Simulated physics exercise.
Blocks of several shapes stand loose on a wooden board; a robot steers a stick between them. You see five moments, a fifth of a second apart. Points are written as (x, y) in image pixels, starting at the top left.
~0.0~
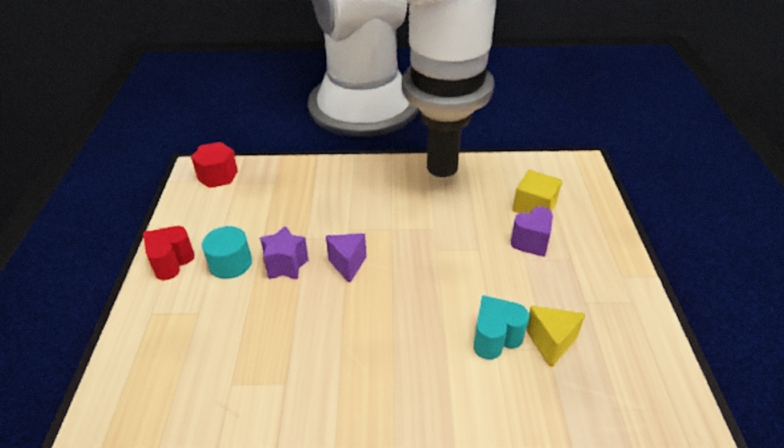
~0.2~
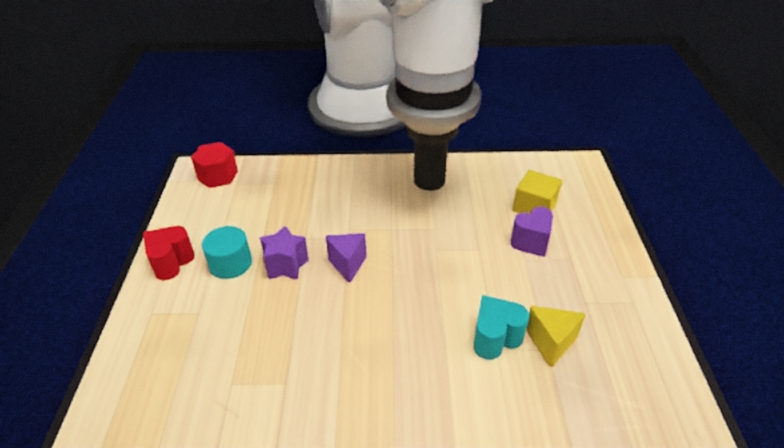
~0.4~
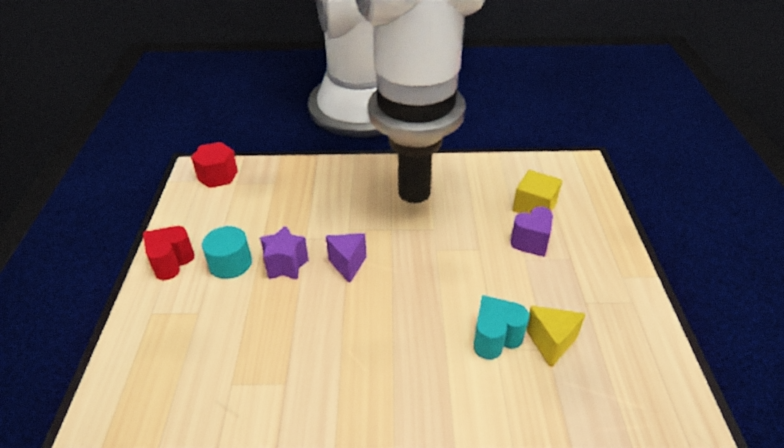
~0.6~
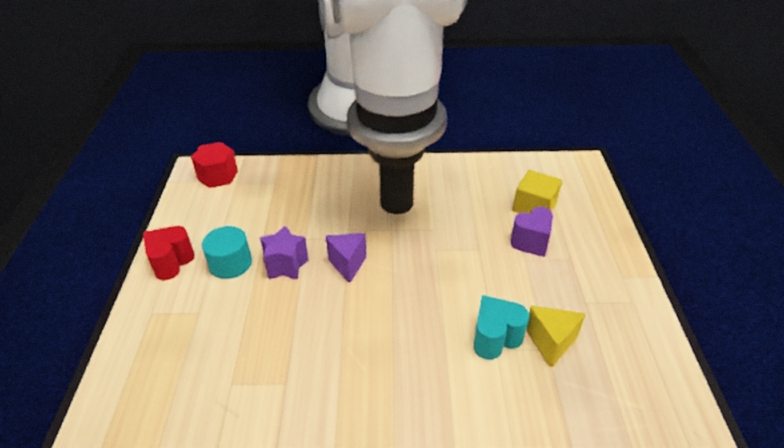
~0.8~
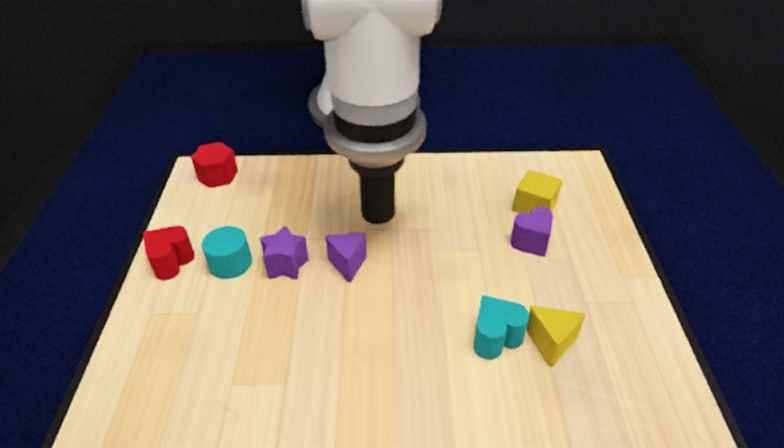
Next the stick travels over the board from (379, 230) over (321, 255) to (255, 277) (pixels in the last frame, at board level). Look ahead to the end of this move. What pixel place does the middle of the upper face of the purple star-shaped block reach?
It ends at (213, 265).
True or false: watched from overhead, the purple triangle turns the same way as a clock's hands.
That claim is false.
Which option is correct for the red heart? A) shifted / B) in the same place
A
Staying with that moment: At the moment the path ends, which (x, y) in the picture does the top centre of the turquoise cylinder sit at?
Its top face will be centred at roughly (185, 243).
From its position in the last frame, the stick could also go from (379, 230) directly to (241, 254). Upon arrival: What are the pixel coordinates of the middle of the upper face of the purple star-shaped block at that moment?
(260, 251)
On the path given first. One third of the way, stick at (339, 230); purple triangle at (344, 244).
Two thirds of the way, stick at (296, 246); purple star-shaped block at (260, 249), turned 30° clockwise; purple triangle at (338, 247), turned 30° anticlockwise.
At the end, stick at (251, 260); red heart at (151, 236); turquoise cylinder at (185, 243); purple star-shaped block at (213, 265), turned 30° clockwise; purple triangle at (338, 247), turned 30° anticlockwise.
